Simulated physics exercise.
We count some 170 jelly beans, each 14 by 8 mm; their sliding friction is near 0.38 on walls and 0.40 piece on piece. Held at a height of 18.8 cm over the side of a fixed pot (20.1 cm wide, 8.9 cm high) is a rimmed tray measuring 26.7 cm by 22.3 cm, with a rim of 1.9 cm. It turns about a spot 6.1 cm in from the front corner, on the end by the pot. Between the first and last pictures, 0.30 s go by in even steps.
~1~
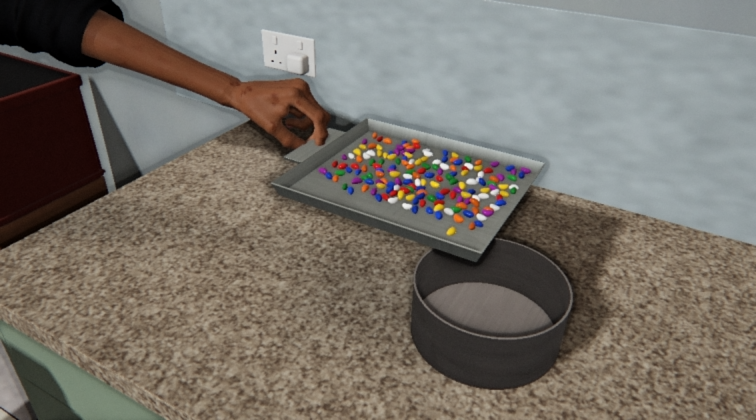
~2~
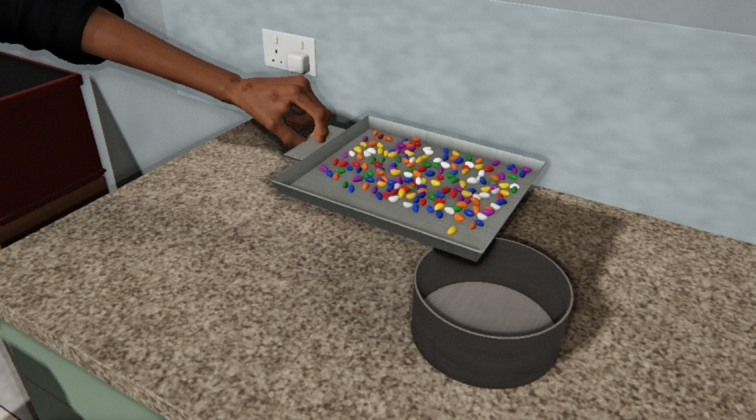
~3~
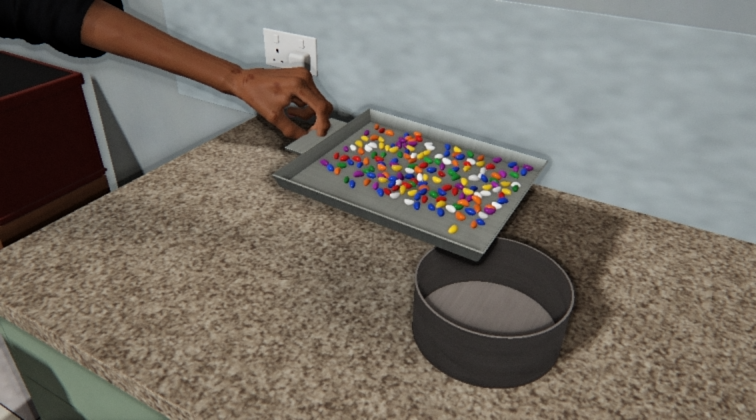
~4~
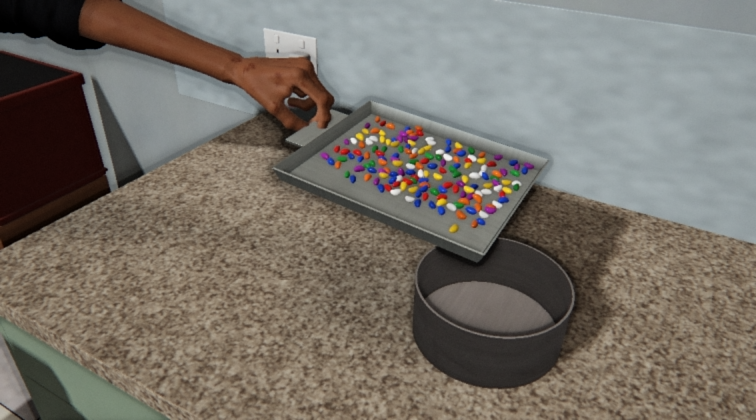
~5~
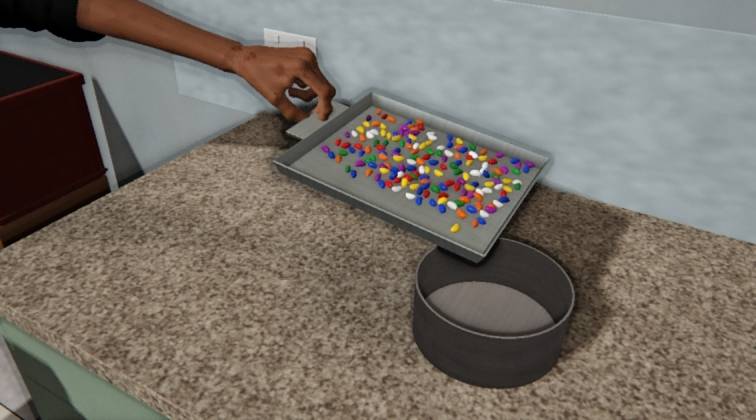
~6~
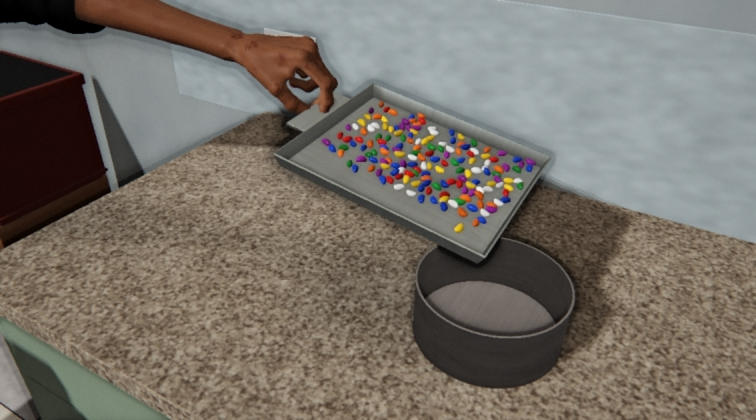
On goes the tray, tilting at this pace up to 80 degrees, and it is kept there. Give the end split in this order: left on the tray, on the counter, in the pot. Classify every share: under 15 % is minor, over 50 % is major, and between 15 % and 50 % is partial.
Tray: Minor, counter: Partial, pot: Major.
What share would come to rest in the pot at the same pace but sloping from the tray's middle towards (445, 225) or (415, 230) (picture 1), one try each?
That would be close to 35 per cent, then close to 35 per cent.
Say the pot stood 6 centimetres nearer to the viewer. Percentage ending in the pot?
My estimate: Some 85 per cent.
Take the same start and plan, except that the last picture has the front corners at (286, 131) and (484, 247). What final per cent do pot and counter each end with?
Pot: 65, counter: 35.
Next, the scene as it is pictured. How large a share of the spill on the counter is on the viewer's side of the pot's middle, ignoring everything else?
About 90 per cent.
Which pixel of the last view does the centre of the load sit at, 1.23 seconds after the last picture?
(507, 208), roughly.
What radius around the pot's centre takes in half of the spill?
Close to 24 cm, give or take.
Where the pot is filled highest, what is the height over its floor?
Height: Approx. 1.5 cm.
Then, 0.74 s after the last picture, tilt 43 degrees; the tray holds 100 %, the pot 0 %.
Then, 1.23 s after the last picture, tilt 64 degrees; the tray holds 90 %, the pot 5 %.
Then, 1.80 s after the last picture, tilt 80 degrees; the tray holds 15 %, the pot 55 %.
In the end, tray 0 %, counter 25 %, pot 70 %.
